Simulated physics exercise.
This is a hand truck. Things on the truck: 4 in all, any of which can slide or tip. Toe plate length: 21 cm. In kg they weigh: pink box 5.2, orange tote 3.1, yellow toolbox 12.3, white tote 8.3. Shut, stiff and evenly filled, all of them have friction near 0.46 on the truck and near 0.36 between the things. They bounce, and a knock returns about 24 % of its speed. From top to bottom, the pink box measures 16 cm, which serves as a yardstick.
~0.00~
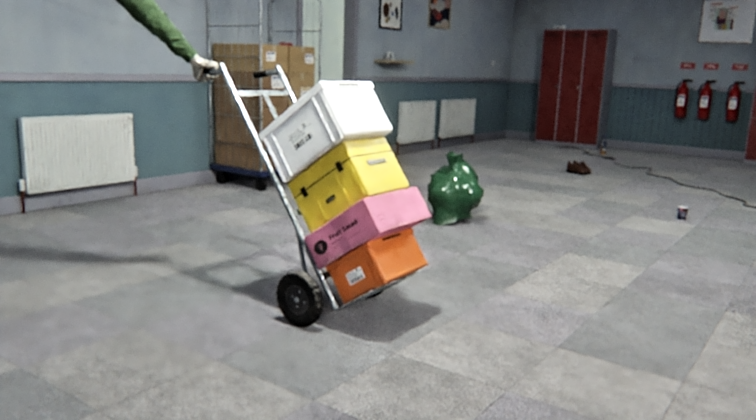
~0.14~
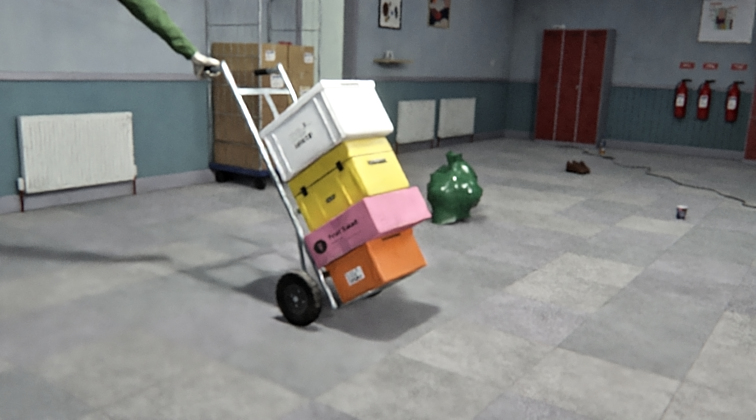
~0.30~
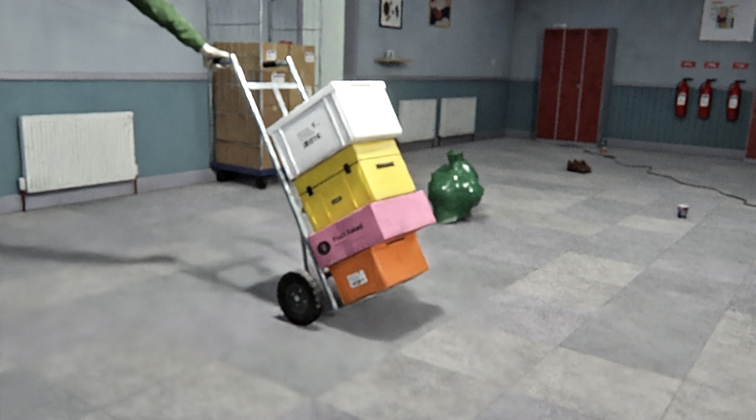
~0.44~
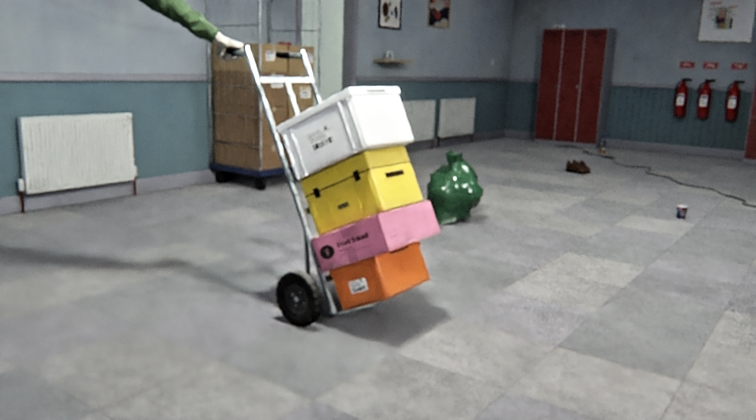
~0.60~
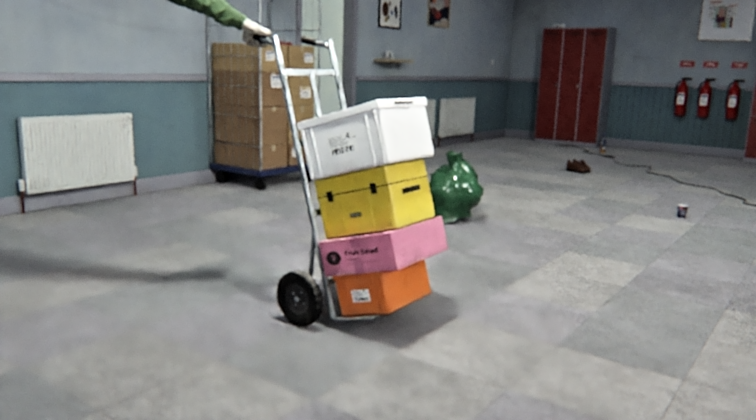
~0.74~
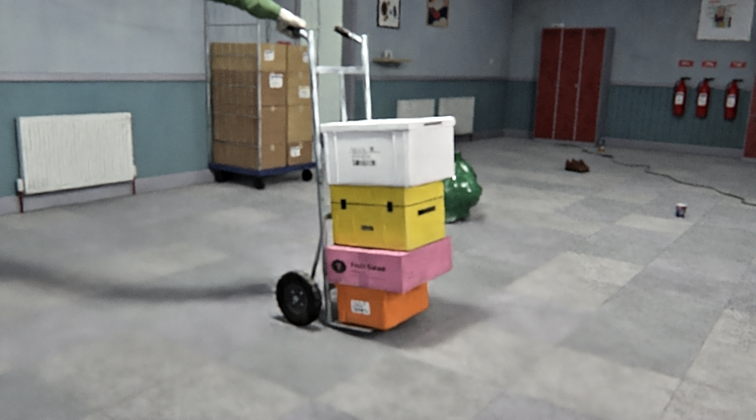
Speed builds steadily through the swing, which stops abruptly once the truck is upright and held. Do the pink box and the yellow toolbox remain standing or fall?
In order: The pink box loses its balance; the yellow toolbox loses its balance.
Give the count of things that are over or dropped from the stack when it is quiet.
Total: 4.
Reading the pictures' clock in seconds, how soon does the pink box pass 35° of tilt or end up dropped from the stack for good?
Time: Roughly 1.2 s.
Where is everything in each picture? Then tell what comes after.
In the first frame, 35° short of upright; pink box (368, 227); yellow toolbox (348, 185).
In the second frame, 34° short of upright; orange tote (378, 266); white tote (327, 132).
In the third frame, 31° short of upright; orange tote (380, 268); white tote (335, 131).
In the fourth frame, 26° short of upright; orange tote (381, 275); white tote (347, 134).
In the fifth frame, 16° short of upright; orange tote (384, 285); white tote (367, 139).
In the sixth frame, 6° short of upright; pink box (390, 259); yellow toolbox (388, 211).
Around 1.24 s, truck upright; white tote now dropped from the stack; yellow toolbox tipped 39° against what carries it near (459, 247); pink box tipped 39° against what carries it near (429, 279).
Around 1.64 s, truck upright; pink box and yellow toolbox now dropped from the stack; orange tote on its side.
Finally (2.9 s), dropped from the stack and tipped over, pink box, yellow toolbox and white tote; on their side or leaning hard on the truck, orange tote. Final places as that camera would see them, pink box near (527, 345), yellow toolbox near (636, 357).
